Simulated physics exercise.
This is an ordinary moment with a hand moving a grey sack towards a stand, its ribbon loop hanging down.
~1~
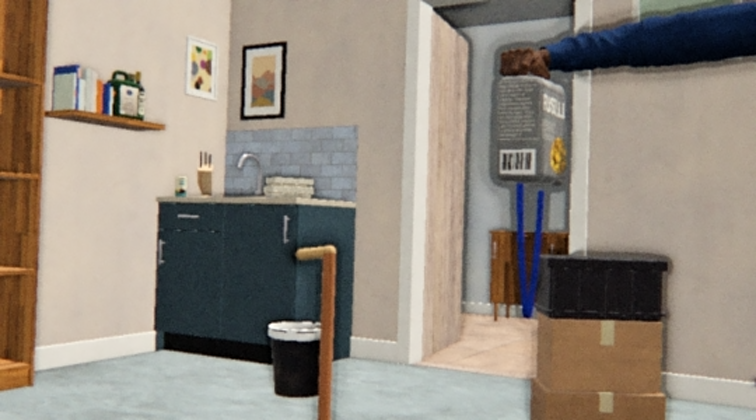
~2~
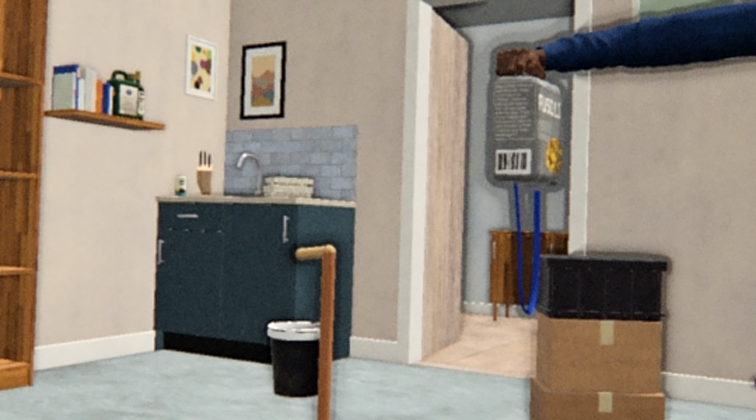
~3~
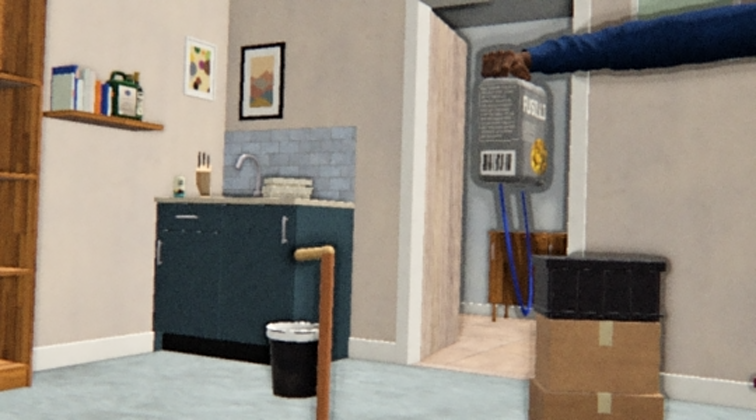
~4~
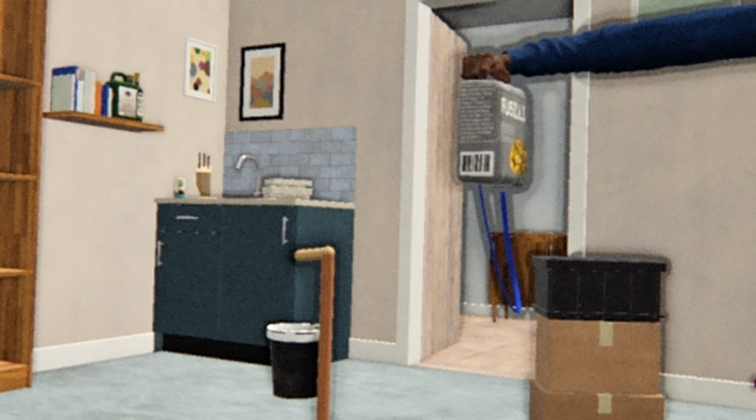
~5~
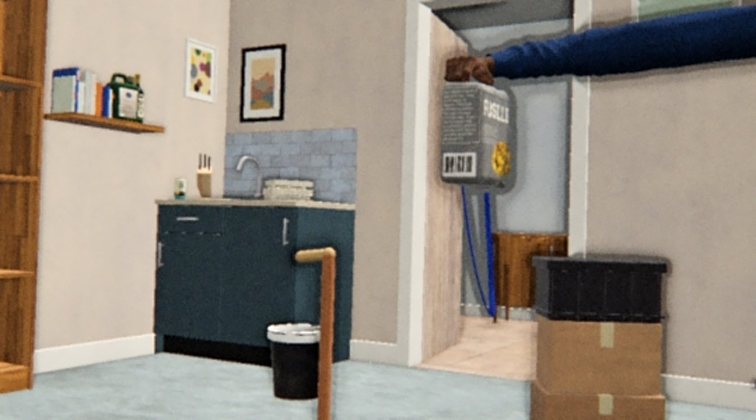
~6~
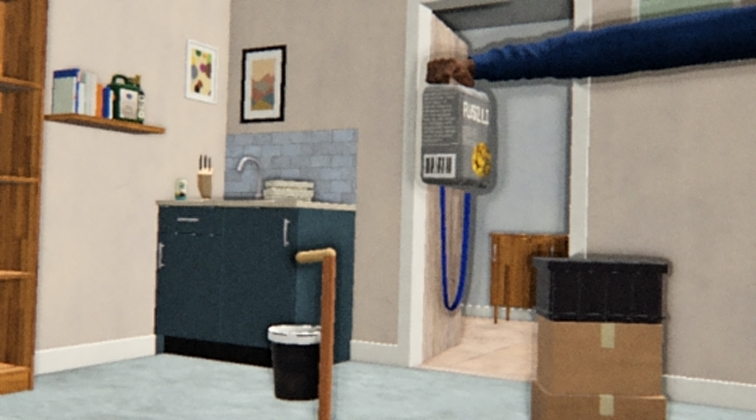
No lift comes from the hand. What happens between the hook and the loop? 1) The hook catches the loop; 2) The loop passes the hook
2.
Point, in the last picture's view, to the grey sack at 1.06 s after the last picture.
You'd spot it somewhere near (322, 143) in the last picture.
Then, 1.06 s on from there, sack over the post near (322, 143).
Then, 1.86 s on from there, sack past the post near (236, 146).
In the end, sack past the post near (228, 146). The grey sack goes by freely.
